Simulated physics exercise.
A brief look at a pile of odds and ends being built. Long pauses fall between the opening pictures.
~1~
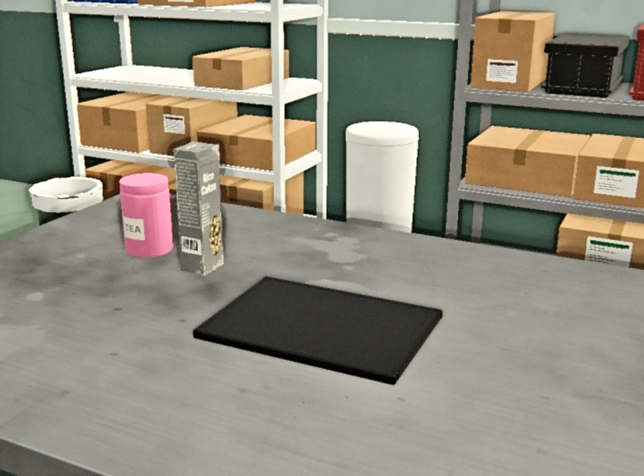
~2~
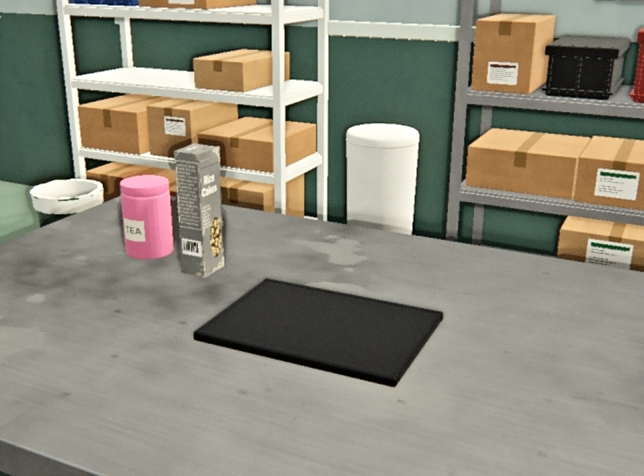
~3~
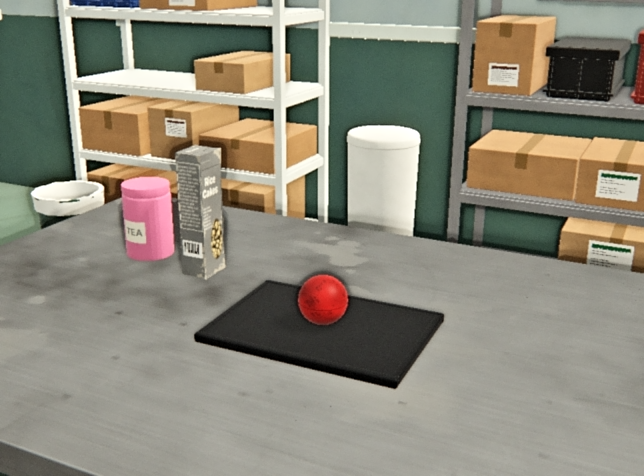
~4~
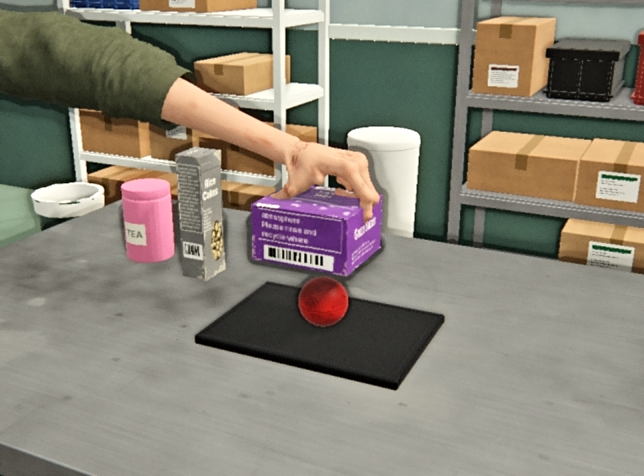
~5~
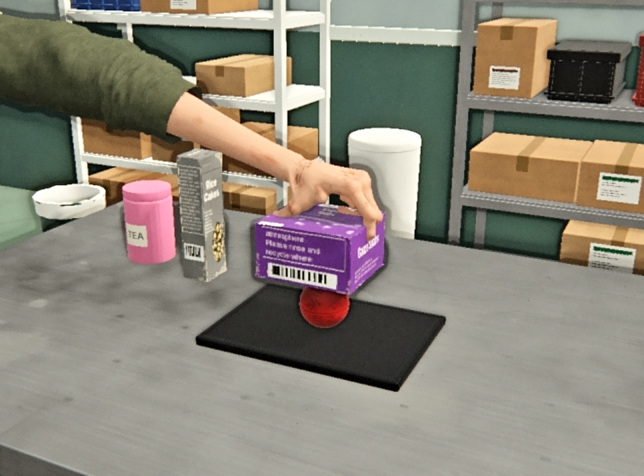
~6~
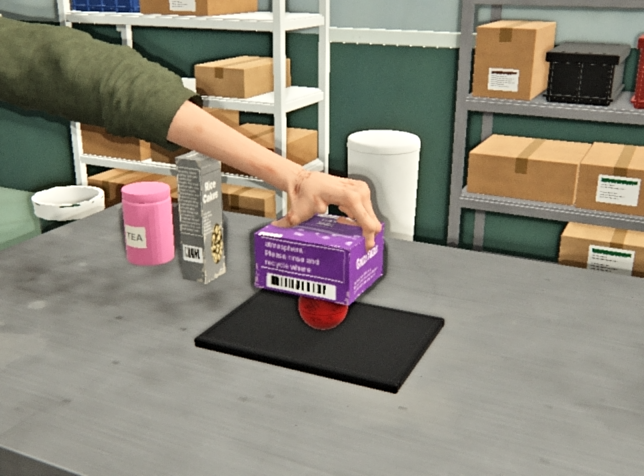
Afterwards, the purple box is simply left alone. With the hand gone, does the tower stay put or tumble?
The tower tumbles.
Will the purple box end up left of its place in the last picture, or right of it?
It goes to the left.
Then, 0.50 s past the last view, purple box rocked 56° from its first pose near (287, 263).
Then, 0.70 s past the last view, purple box now fallen.
Finally, fallen, purple box; the other 4 still in place. Final places as the last picture's camera would see them, purple box near (258, 269). The pile gives way.
